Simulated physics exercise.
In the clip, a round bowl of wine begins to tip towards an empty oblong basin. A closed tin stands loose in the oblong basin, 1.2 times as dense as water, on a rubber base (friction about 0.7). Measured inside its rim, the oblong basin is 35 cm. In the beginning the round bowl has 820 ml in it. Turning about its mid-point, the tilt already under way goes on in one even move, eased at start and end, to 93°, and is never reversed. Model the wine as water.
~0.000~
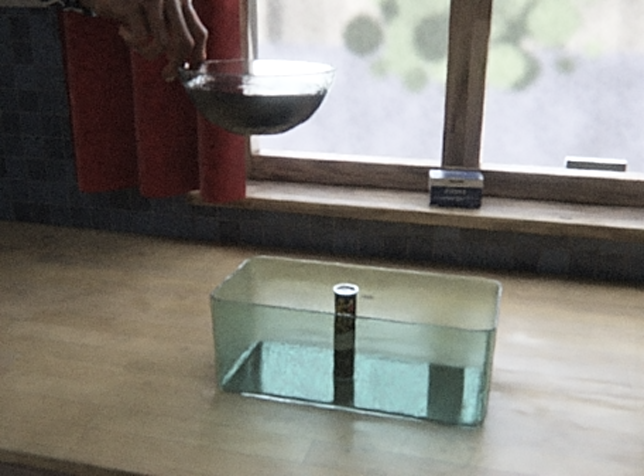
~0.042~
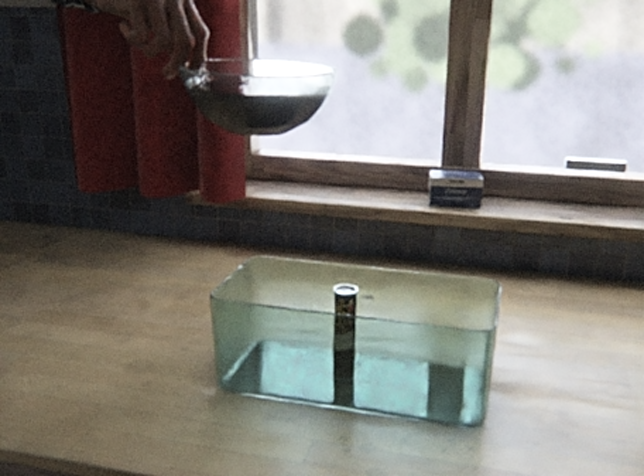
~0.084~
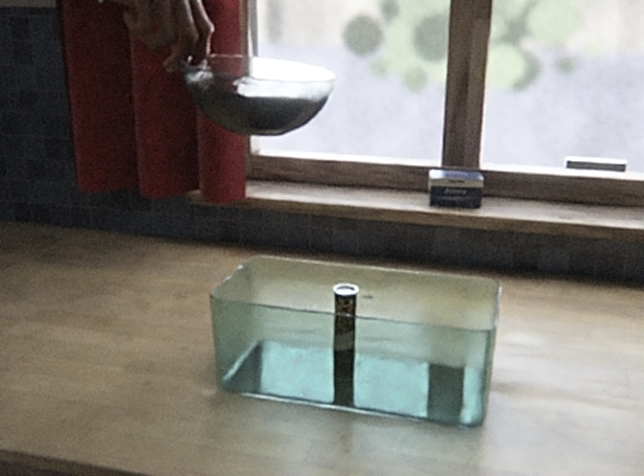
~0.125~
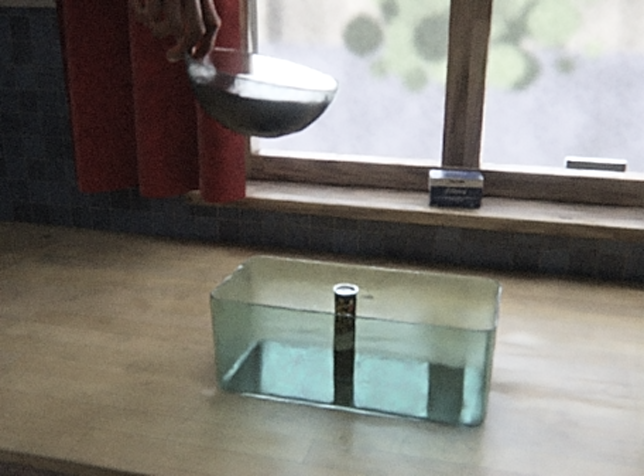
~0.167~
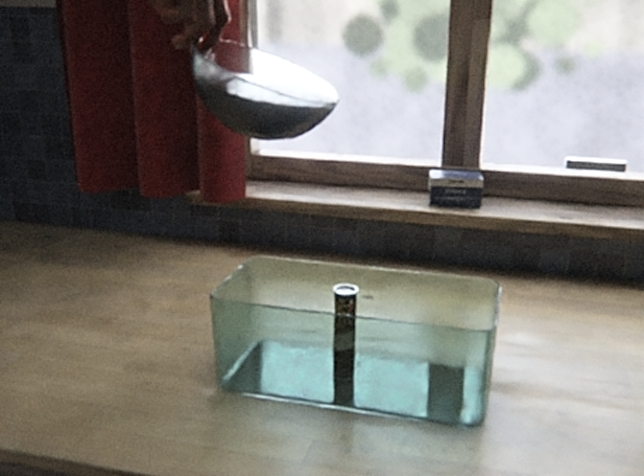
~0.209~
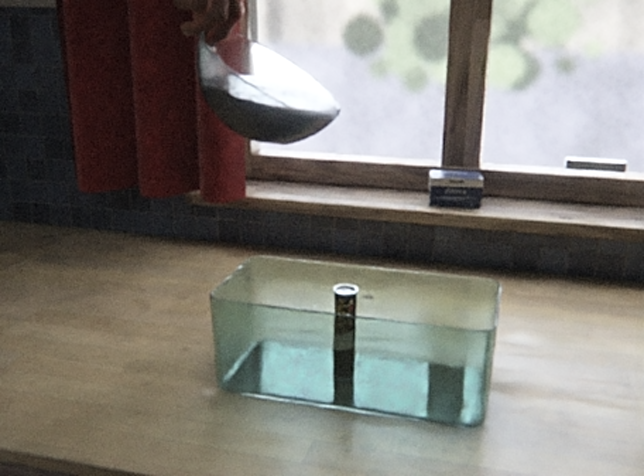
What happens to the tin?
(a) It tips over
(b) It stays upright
It tips over.
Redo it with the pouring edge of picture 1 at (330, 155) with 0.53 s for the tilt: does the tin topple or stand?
Then it stays on its base.
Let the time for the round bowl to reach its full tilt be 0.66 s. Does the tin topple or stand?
Outcome - the tin comes down.
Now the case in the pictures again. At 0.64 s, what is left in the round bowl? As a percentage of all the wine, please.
0 per cent or thereabouts.
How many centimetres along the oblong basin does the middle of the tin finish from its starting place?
Around 9.0 cm.
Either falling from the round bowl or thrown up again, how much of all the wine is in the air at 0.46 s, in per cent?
78 per cent.
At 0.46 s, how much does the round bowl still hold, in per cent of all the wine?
Roughly 12 percent.
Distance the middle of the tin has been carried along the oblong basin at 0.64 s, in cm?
The tin is about 1 cm from where it started.
Then, 0.46 s in, the tilt is 88° and 12 per cent is still to pour; the tin stands where it began.
Then, 0.64 s in, the tilt is 93° and 0 per cent is still to pour; the tin stands 1 cm from where it began.
Then, 0.82 s in, the tilt is 93° and 0 per cent is still to pour; the tin leans 16°.
Then, 1.03 s in, the tilt is 93° and 0 per cent is still to pour; the tin lies on its side.
Finally, the tin lies on its side.
